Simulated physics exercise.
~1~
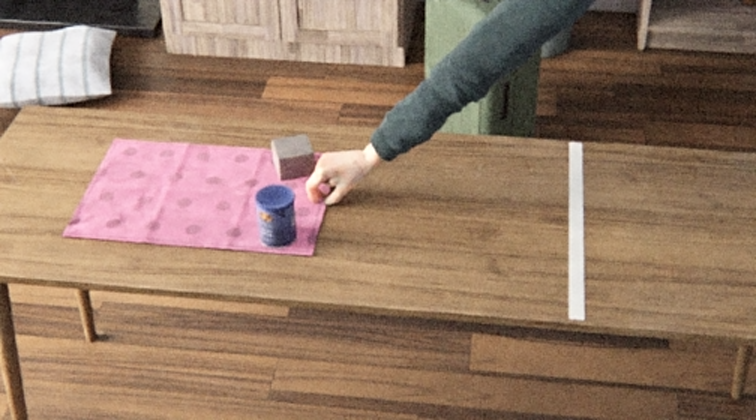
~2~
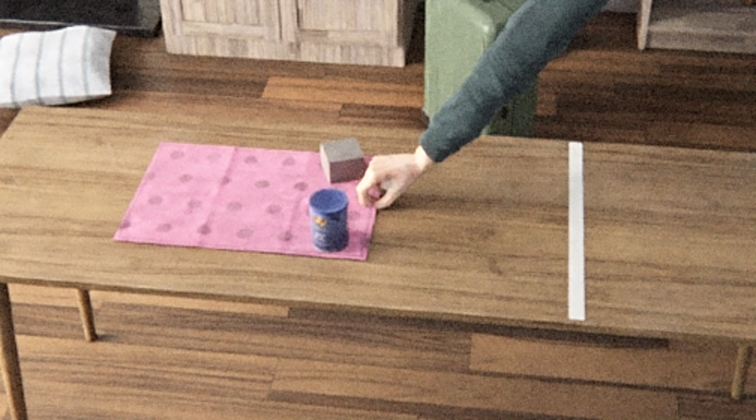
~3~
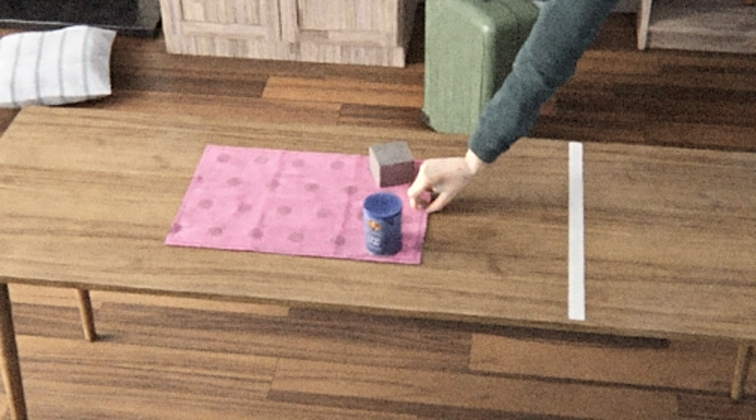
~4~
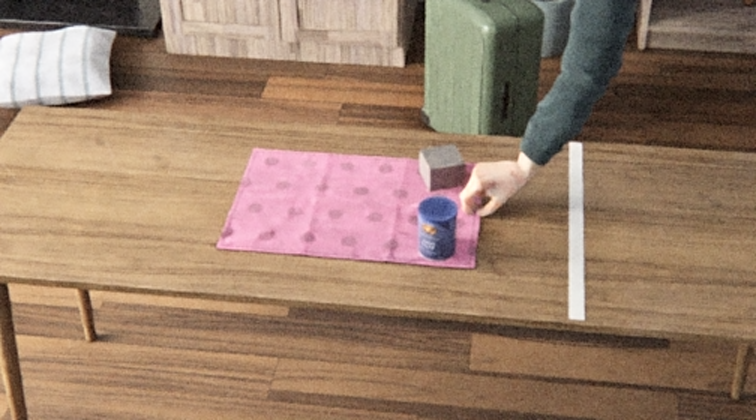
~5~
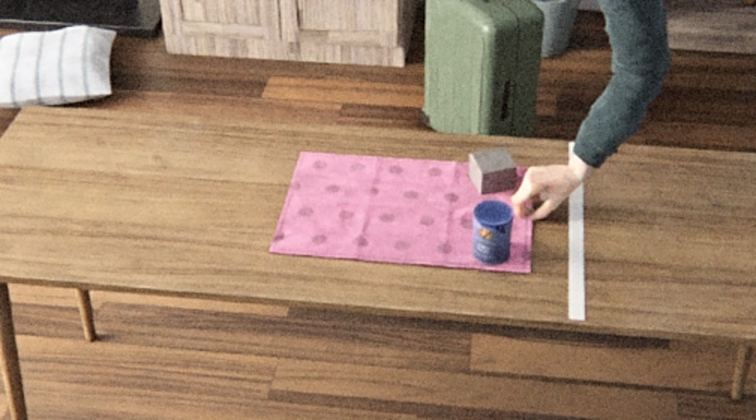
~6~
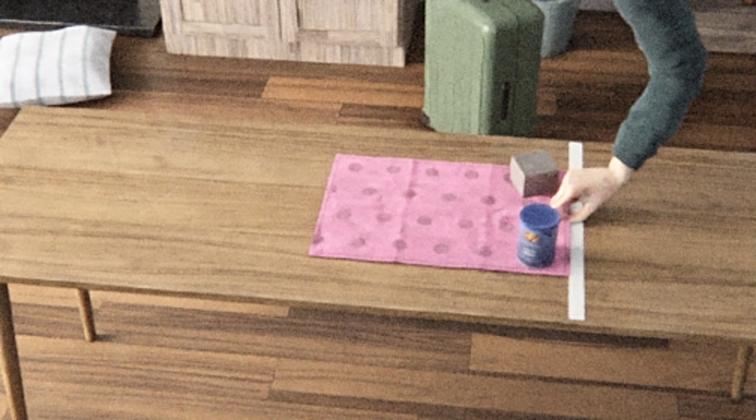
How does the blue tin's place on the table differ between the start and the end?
At the start the blue tin stands left of the middle of the table, well away from the white tape. By the end it is much farther right, standing just to the left of the tape.
A pink spotted place mat lies toward the left of a long wooden table, seen from above in a room with a wooden floor, a green suitcase and a striped cushion behind. A blue tin stands near its front right corner, with a grey block behind it, while a white strip of tape crosses the table farther right. A hand in a dark green sleeve holds the mat's right edge and draws it steadily rightward. The tin and block ride along, keeping their places on the cloth. Finally the hem reaches the tape, with the tin still upright and the block still aboard.
